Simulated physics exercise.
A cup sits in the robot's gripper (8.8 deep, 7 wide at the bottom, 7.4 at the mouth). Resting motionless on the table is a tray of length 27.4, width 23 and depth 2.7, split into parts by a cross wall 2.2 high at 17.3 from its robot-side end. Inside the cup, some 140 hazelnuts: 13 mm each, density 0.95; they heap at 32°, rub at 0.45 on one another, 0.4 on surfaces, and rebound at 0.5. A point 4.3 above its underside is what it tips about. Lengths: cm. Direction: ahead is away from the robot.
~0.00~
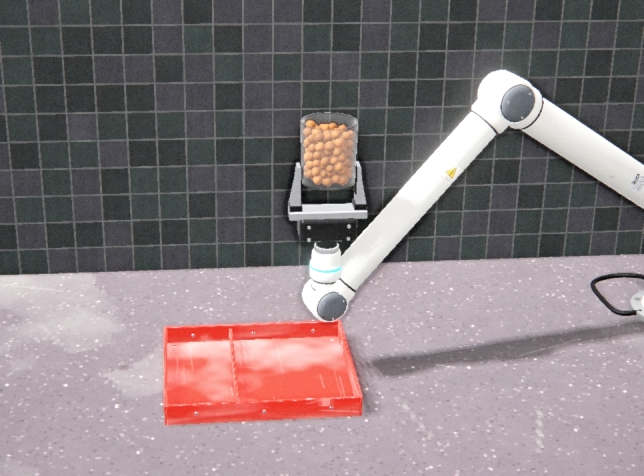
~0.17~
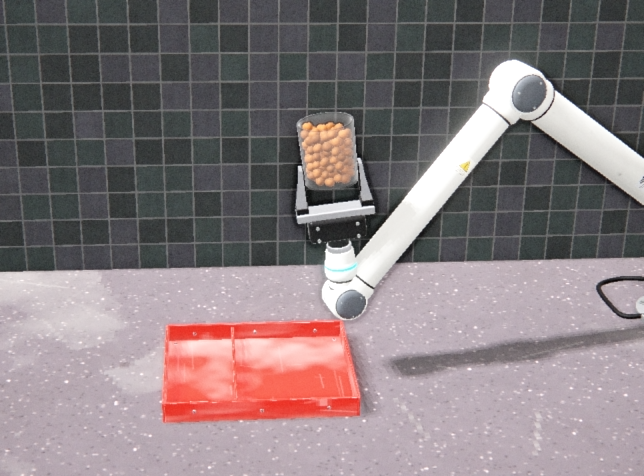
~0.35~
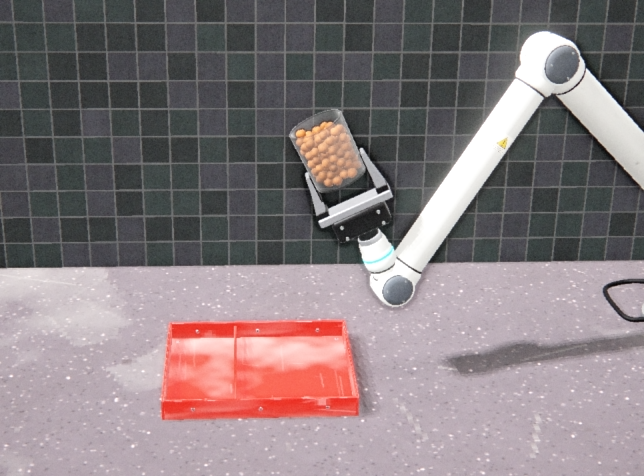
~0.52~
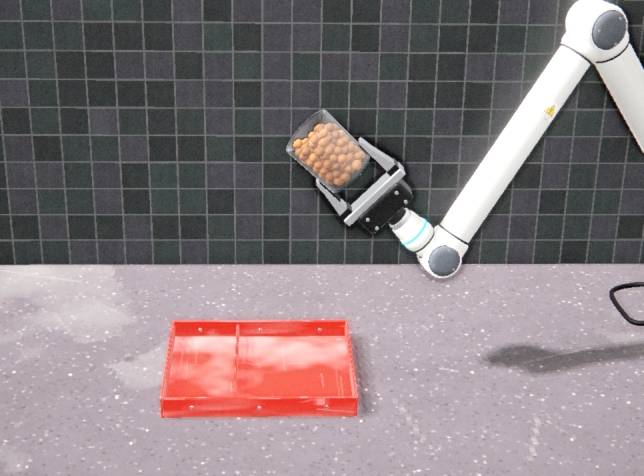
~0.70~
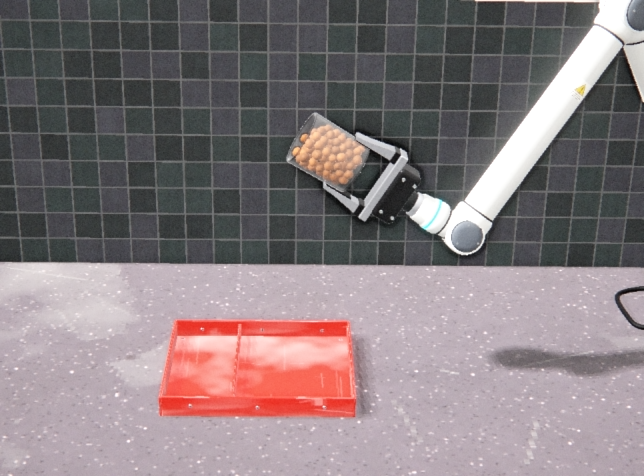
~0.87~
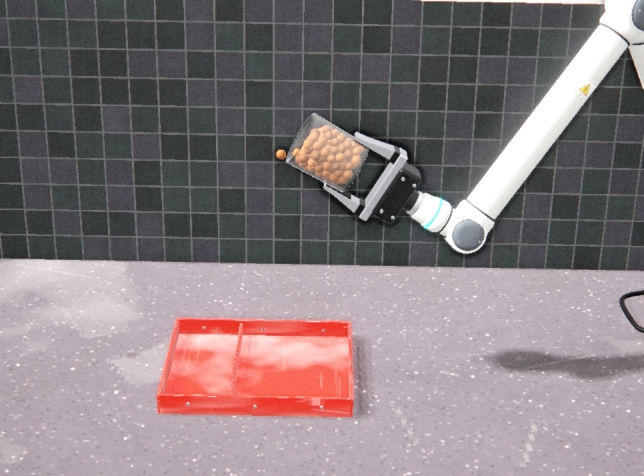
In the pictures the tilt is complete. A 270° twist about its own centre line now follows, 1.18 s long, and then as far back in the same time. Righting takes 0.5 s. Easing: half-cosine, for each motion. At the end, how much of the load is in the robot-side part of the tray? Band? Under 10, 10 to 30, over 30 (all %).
Band: Under 10 %.
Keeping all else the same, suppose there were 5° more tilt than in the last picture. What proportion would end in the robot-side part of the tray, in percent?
In that case I'd say some 5 per cent.
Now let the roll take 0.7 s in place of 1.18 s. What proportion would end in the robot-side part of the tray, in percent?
It would come to around 0 percent.
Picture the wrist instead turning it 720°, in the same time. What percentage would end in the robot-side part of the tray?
Estimate: Near 5 %.
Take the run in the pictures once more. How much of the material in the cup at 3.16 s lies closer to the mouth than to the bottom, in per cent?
Roughly 45 %.
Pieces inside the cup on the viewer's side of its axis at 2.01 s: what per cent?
55 %.
After 2.01 s, tipped 60°, highest piece 39 above the table; 132 in the cup, 2 in the far-side part, 1 in the robot-side part, 1 in flight or on a rim.
After 3.16 s, tipped 60°, highest piece 39 above the table; 127 in the cup, 4 in the robot-side part, 4 in the far-side part, 1 in flight or on a rim.
After 3.93 s, upright, highest piece 40 above the table; 127 in the cup, 5 in the robot-side part, 4 in the far-side part.
After 4.63 s, upright, highest piece 40 above the table; 127 in the cup, 5 in the robot-side part, 4 in the far-side part.
At rest, 127 in the cup, 5 in the robot-side part, 4 in the far-side part. That is 4 % in the robot-side part of the tray.
